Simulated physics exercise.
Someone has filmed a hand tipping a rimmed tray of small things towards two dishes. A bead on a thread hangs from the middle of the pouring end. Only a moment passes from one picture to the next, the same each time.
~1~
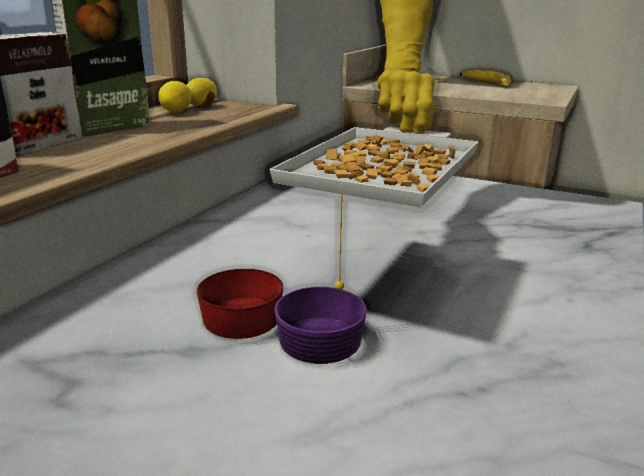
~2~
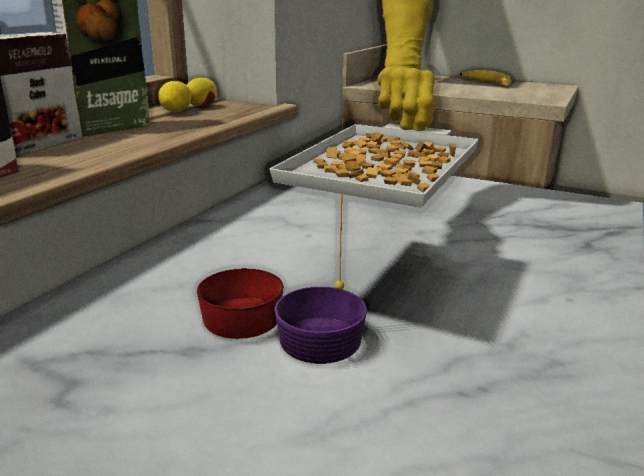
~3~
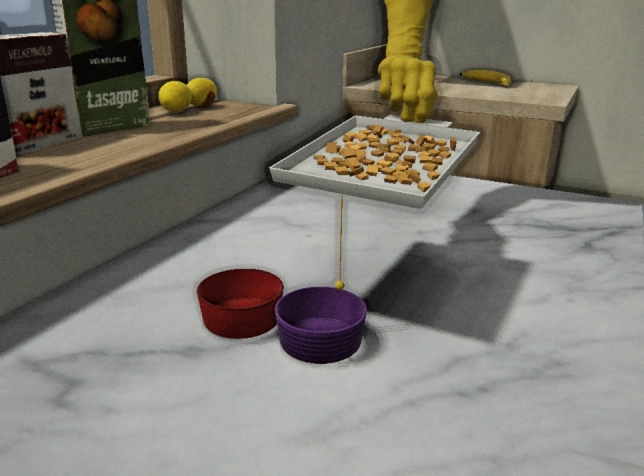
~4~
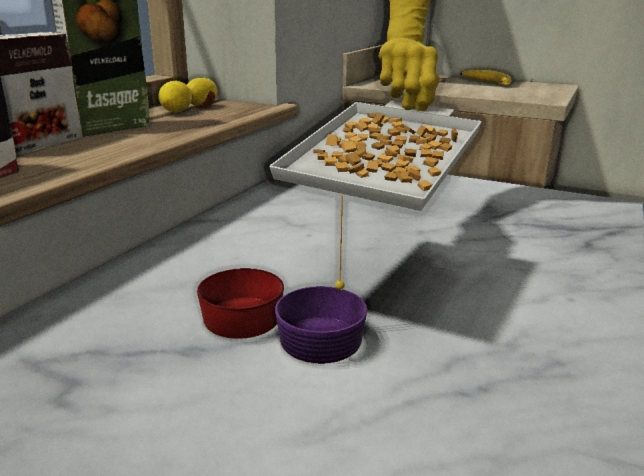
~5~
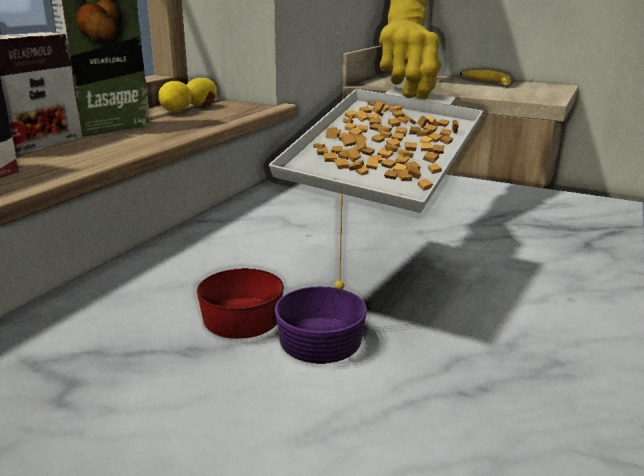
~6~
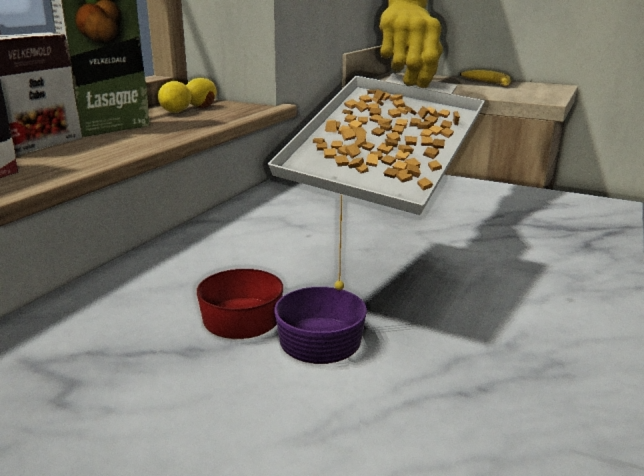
A yellow-gloved hand gradually tilts a tray of small orange-brown pieces above two dishes.
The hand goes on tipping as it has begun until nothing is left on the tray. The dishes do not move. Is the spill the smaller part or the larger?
They take under half between them.
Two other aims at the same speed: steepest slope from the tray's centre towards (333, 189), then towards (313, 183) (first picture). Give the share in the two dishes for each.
About 70 and 90 per cent.
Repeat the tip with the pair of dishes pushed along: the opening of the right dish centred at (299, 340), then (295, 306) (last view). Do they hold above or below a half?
First not half, then below a half.
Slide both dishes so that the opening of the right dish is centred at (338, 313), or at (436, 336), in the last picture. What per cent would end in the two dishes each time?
Near 40 % and 80 %.
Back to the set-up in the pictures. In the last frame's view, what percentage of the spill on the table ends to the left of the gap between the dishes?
About 10 per cent.
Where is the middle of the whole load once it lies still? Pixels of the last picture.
Roughly at (385, 361).
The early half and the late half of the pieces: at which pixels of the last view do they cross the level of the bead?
Early half (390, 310), late half (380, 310).
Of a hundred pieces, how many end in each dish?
About: Left dish 0, right dish 20 per cent.
Shortly afterwards, tray tipped steeply; all but a few on the tray; a little in the air.
Next, tray tipped past a quarter turn; near two thirds on the tray; a little in the right dish; near a quarter outside both; a little in the air.
Some moments later, tray tipped past a quarter turn; near a quarter in the right dish; the bulk outside both.
In the end, tray tipped past a quarter turn; near a quarter in the right dish; none at all in the left dish; the bulk outside both.
